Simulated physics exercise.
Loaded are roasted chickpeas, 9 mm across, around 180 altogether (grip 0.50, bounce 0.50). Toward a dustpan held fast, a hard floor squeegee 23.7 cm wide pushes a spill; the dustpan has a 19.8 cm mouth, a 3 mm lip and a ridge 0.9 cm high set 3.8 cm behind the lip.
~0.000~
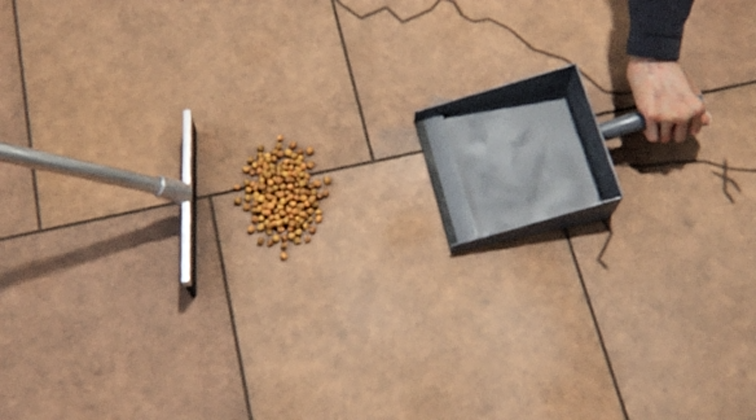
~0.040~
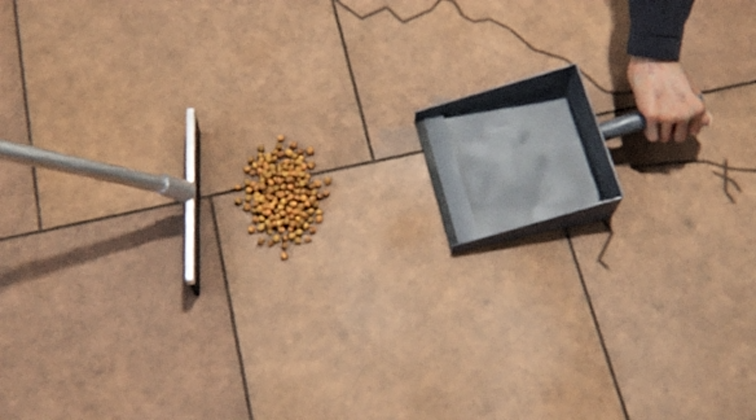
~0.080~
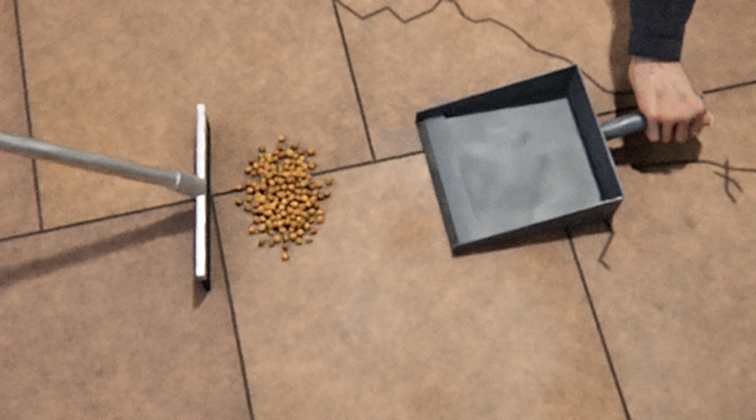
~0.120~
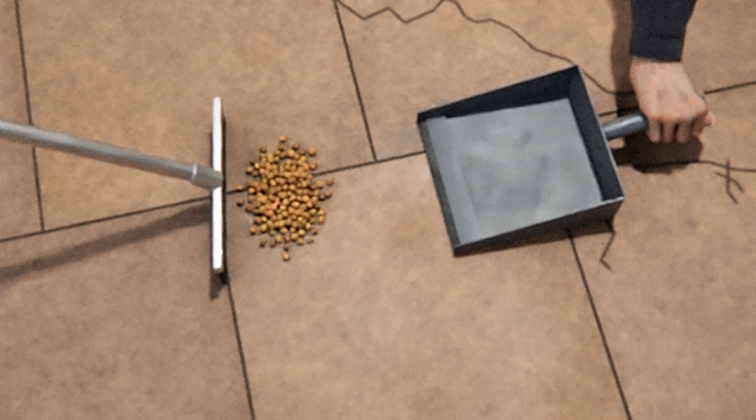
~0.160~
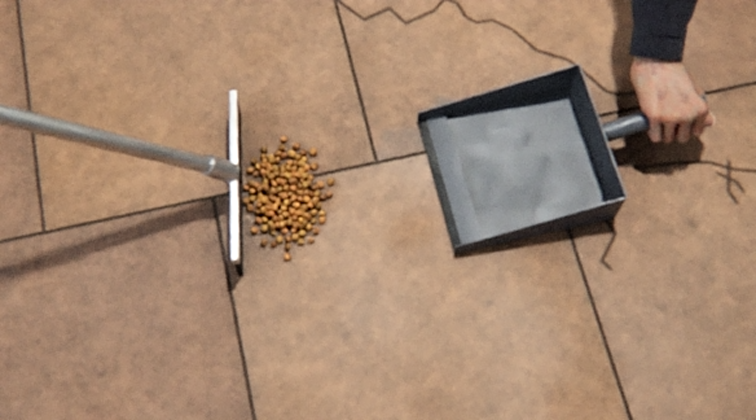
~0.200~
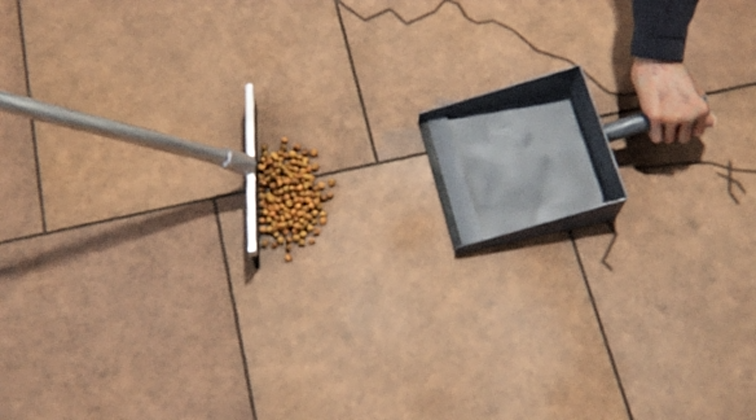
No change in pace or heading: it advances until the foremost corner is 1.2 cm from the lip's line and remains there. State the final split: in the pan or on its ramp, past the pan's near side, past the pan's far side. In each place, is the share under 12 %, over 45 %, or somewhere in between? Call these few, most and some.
I would put it this way: Pan few, near side few, far side some.
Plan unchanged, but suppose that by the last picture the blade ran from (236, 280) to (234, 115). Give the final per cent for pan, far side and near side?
Final per cent - pan 35, far 5, near 5.
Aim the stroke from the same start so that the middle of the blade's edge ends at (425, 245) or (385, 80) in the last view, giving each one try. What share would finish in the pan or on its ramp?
First try around 40 %, second try around 0 %.
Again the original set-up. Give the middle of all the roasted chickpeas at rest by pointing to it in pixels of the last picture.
Close to pixel (418, 162).
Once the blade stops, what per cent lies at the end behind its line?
Some 15 percent, give or take.
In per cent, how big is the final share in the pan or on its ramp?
About 5 per cent.
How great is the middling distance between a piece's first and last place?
That distance is close to 18 cm.
After 0.39 s, middle of the blade 13 cm from the lip; 0 % over the lip, far side 10 %, near side 0 %.
Then, at 0.52 s, middle of the blade 6 cm from the lip; 0 % over the lip, far side 20 %, near side 0 %.
After 0.77 s, middle of the blade 3 cm from the lip; 5 % over the lip, far side 25 %, near side 0 %.
At rest (1.1 s), pan 5 %, near side 0 %, far side 25 %, in front of the lip or behind the blade 70 %.
